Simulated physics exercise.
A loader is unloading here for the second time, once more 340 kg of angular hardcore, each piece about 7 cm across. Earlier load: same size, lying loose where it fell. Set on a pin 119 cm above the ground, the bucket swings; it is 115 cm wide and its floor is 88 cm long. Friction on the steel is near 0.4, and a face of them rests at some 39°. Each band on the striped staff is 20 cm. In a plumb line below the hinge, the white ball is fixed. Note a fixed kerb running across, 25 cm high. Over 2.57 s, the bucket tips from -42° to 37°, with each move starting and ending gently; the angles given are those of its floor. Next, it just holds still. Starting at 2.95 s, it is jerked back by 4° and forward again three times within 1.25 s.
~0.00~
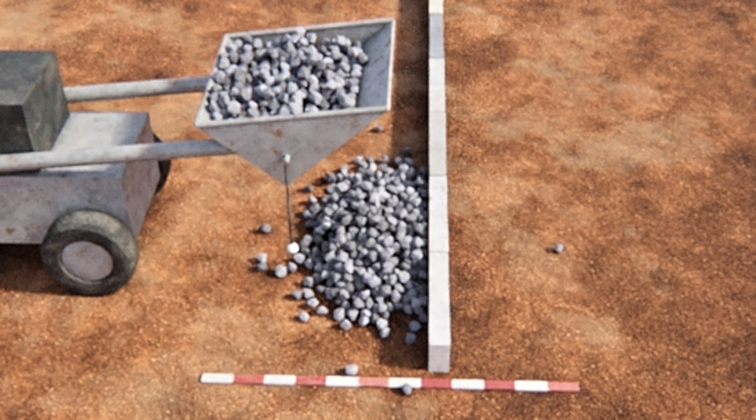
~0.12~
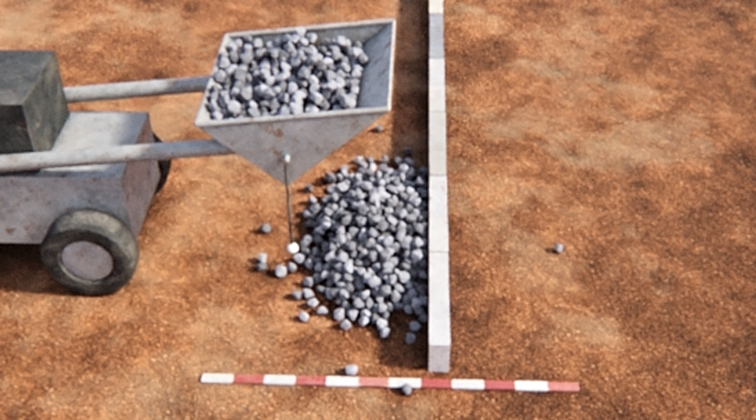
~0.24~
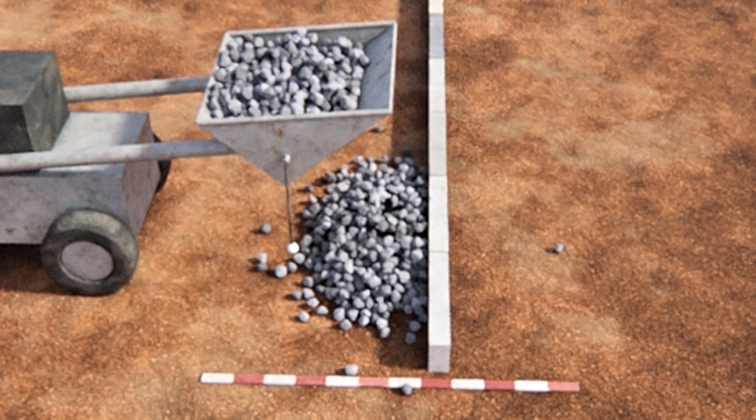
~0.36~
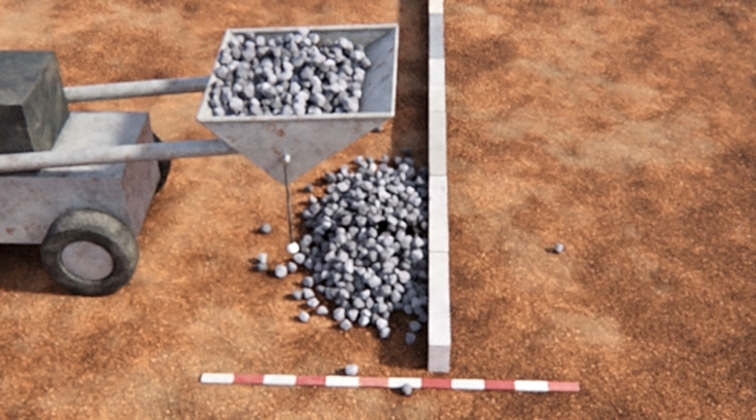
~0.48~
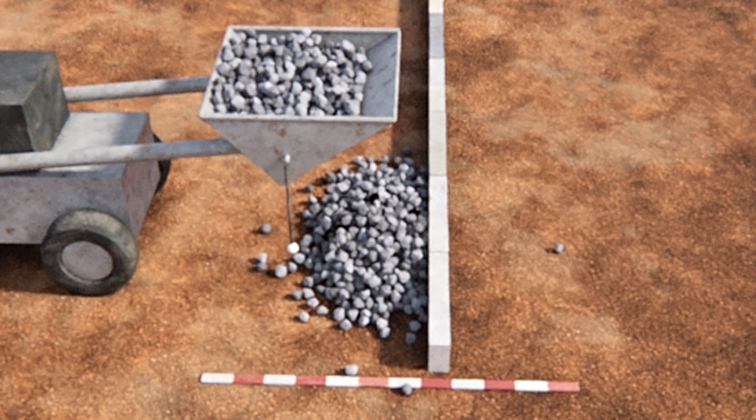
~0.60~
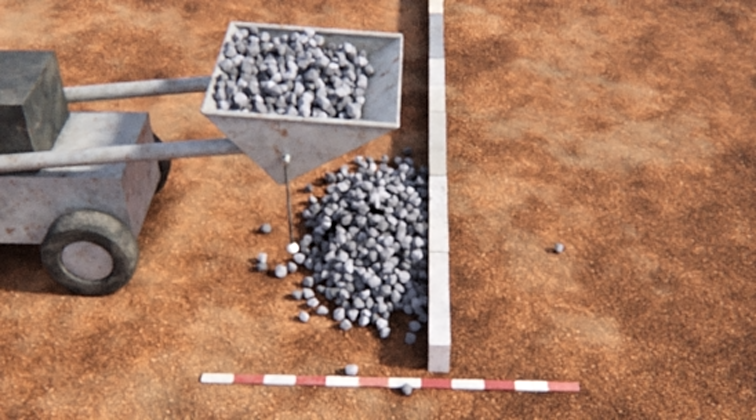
The clip shows a loader holding a metal bucket of grey stones above a loose heap of similar stones beside a pale kerb; the bucket tilts slightly, its right side lowering, while the stones inside shift a little and the heap stays still.
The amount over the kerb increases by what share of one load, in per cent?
By about 22 per cent of a load.
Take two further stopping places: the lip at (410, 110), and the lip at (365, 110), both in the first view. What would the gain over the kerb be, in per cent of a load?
45 % and 5 %.
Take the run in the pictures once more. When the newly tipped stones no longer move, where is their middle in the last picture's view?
I'd say close to (412, 217).
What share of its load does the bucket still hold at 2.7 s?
Close to 30 per cent of the load.
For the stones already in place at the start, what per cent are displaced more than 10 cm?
Some 0 percent, give or take.
After 1.9 s the floor is at 25°; in per cent of one load, 100 in the bucket, 100 on this side of the kerb; the foremost stones are at (441, 246).
After 2.7 s the floor is at 37°; in per cent of one load, 28 in the bucket, 166 on this side of the kerb, 6 over the kerb; the foremost stones are at (501, 243).
After 4.7 s the floor is at 37°; in per cent of one load, 0 in the bucket, 178 on this side of the kerb, 22 over the kerb; the foremost stones are at (560, 248).
After 7.2 s the floor is at 37°; in per cent of one load, 0 in the bucket, 178 on this side of the kerb, 22 over the kerb; the foremost stones are at (560, 248). Net gain over the kerb, 22.
